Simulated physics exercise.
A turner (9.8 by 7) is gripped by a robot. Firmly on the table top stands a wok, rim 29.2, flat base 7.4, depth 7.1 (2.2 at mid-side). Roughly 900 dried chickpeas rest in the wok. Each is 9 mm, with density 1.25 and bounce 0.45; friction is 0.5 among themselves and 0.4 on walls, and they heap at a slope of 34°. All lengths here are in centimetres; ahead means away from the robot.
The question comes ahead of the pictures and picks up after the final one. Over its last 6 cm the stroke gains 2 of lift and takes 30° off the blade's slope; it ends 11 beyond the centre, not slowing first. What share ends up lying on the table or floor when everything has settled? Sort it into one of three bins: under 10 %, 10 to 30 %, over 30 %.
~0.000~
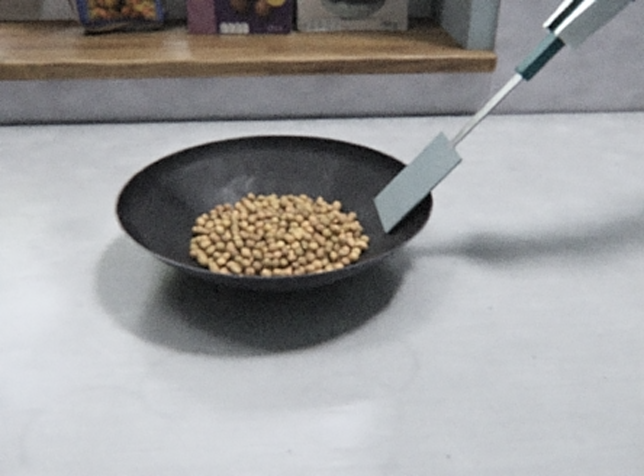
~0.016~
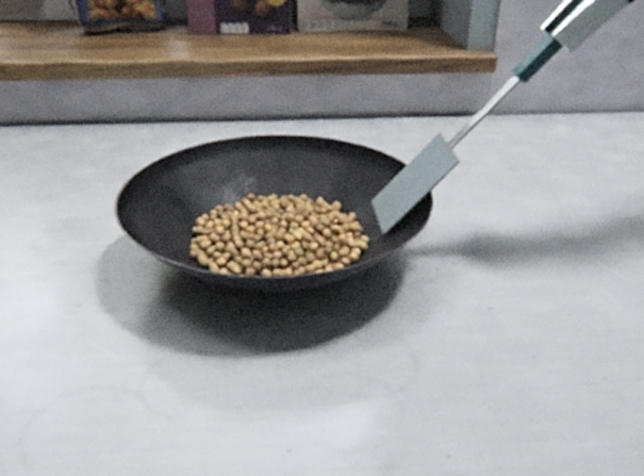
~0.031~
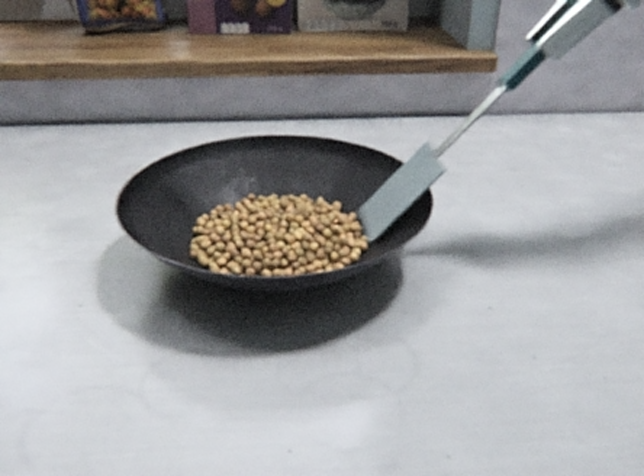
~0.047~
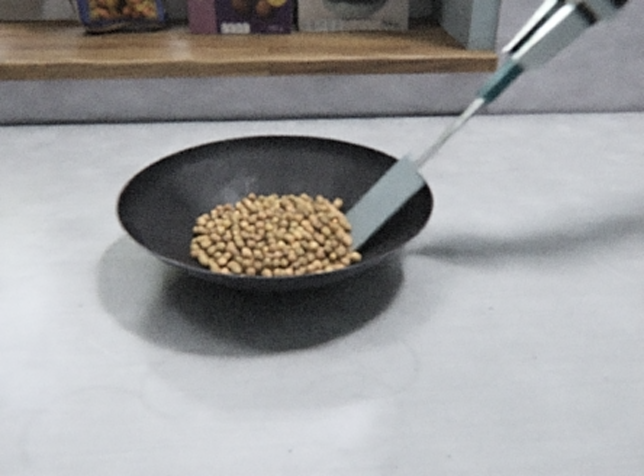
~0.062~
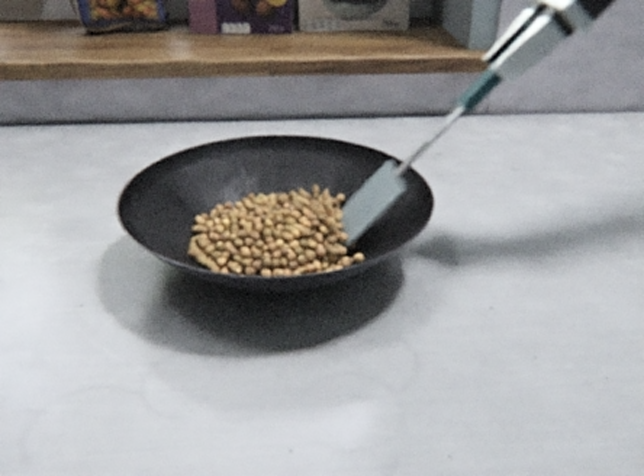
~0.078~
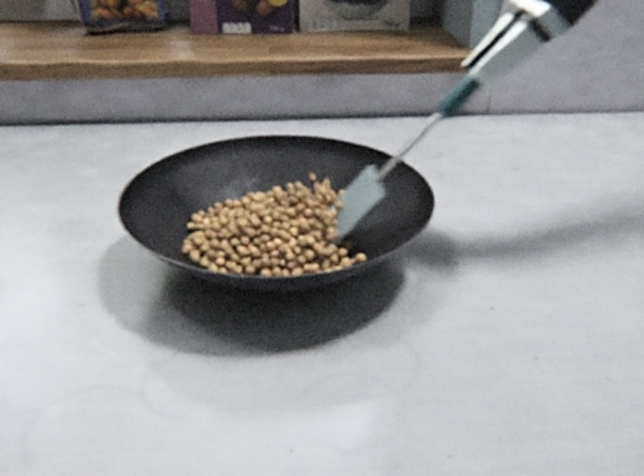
Bin: Over 30 %.
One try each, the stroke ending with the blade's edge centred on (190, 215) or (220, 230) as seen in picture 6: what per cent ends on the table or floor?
First try about 25 percent, second about 5 percent.
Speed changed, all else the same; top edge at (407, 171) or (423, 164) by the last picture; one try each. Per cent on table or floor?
Near 30 per cent in the first try and near 15 per cent in the second.
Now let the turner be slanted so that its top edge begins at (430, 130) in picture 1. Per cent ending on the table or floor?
Around 40 percent ends up on the table or floor.
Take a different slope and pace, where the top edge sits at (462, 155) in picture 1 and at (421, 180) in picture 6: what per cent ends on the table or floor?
Some 25 percent ends up on the table or floor.
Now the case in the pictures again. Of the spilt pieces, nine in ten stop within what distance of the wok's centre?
About 70 cm.
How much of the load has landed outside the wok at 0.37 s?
I'd put it at around 10 per cent.
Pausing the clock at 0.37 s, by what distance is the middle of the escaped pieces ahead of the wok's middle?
I reckon roughly 28 centimetres.
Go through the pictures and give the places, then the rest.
Turner top edge at (452, 144), sloping 49°; upper third of the load around (278, 227), from x 195 to 365, top at y 200; 900 in the wok, in the first frame.
Turner top edge at (450, 146), sloping 49°; upper third of the load around (278, 227), from x 195 to 365, top at y 200, in the second frame.
Turner top edge at (437, 155), sloping 49°; upper third of the load around (278, 227), from x 195 to 365, top at y 200, in the third frame.
Turner top edge at (417, 166), sloping 49°; upper third of the load around (280, 226), from x 195 to 360, top at y 200, in the fourth frame.
Turner top edge at (397, 174), sloping 49°; upper third of the load around (280, 224), from x 190 to 360, top at y 190, in the fifth frame.
Turner top edge at (377, 180), sloping 49°; upper third of the load around (278, 223), from x 185 to 360, top at y 180; 900 in the wok, in the sixth frame.
By 0.12 s, sloping 49°, highest piece 11 above the table; 900 in the wok.
By 0.15 s, sloping 42°, highest piece 13 above the table; 899 in the wok, 1 on the blade or in flight.
By 0.37 s, sloping 19°, highest piece 17 above the table; 561 in the wok, 69 on the table or floor, 270 on the blade or in flight.
By 1.42 s, sloping 19°, highest piece 8 above the table; 559 in the wok, 341 on the table or floor.
Final count, 559 in the wok, 341 on the table or floor. That is 38 % on the table or floor.
